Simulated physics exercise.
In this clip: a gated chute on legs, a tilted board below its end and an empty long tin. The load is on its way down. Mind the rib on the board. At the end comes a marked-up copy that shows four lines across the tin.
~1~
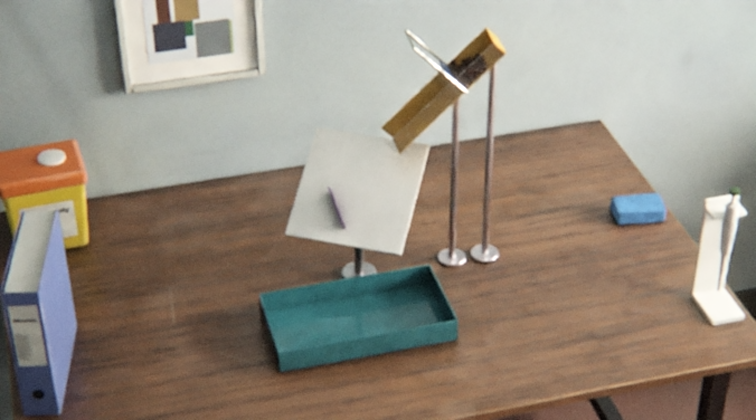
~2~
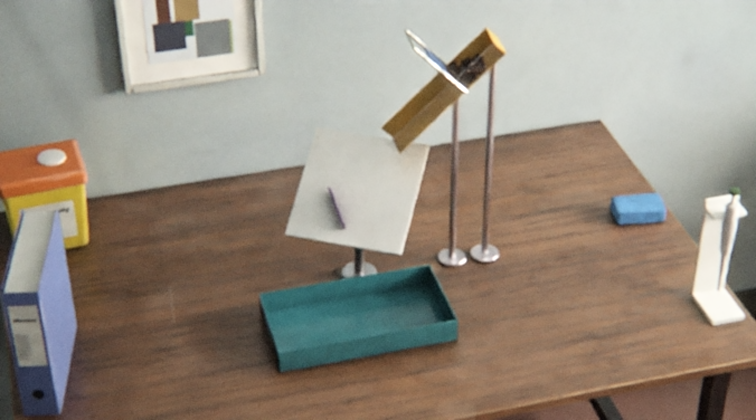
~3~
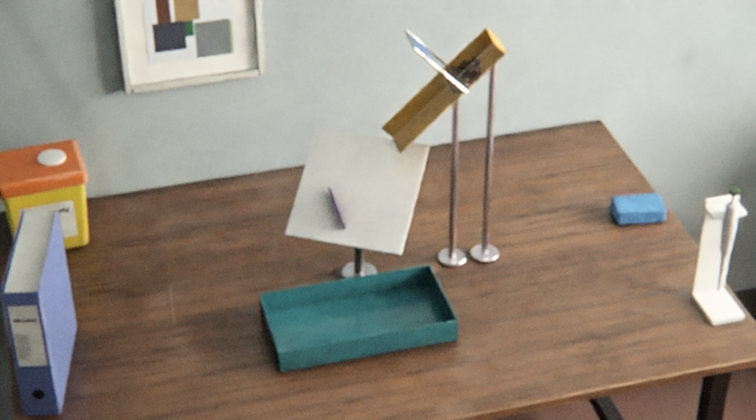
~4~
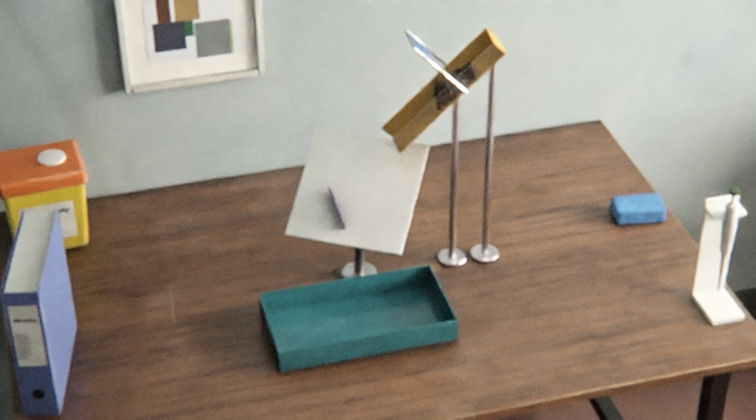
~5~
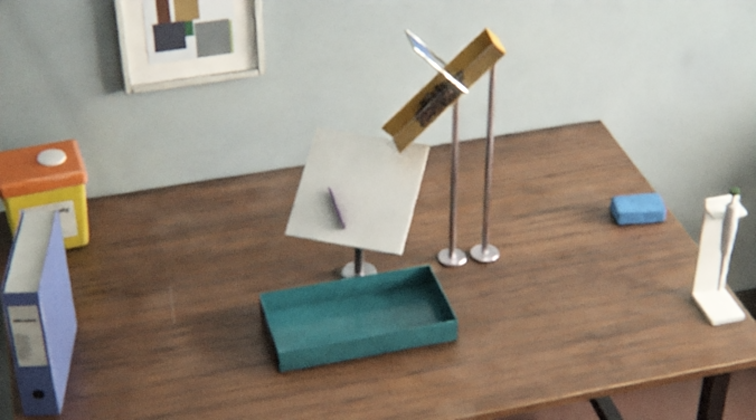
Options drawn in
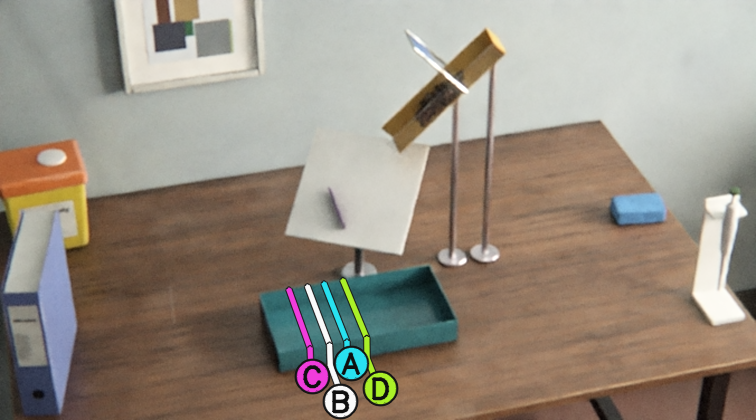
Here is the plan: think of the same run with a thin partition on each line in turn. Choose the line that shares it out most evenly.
Choose D.
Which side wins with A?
Right.
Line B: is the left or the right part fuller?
The right side.
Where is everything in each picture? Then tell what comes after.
Load behind the gate at (466, 71), chocolate balls; lip of the chute at (396, 146), sloping fairly steeply, in the first frame.
Middle of the board at (358, 189), tilted fairly steeply; middle of its low edge at (342, 244); of its high edge at (373, 136), in the second frame.
Front corners of the tin at (279, 353) and (457, 320), empty; front of the load at (450, 86), in the third frame.
Middle of the load at (452, 83); its front at (440, 108), about a third of the way to the lip; rib from (329, 187) to (343, 224), in the fourth frame.
Middle of the load at (438, 96); its front at (416, 118), about two thirds of the way to the lip, in the fifth frame.
On the marked copy, line A crosses the front rim at (346, 340); line B crosses the front rim at (329, 344); line C crosses the front rim at (309, 347); line D crosses the front rim at (366, 337).
Choosing A, of what is caught, a small part on the left of the divider, most on the right.
Choosing B, of what is caught, a small part on the left of the divider, nearly all on the right.
Choosing C, of what is caught, a stray few on the left of the divider, nearly all on the right.
Choosing D, of what is caught, about a third on the left of the divider, about two thirds on the right.
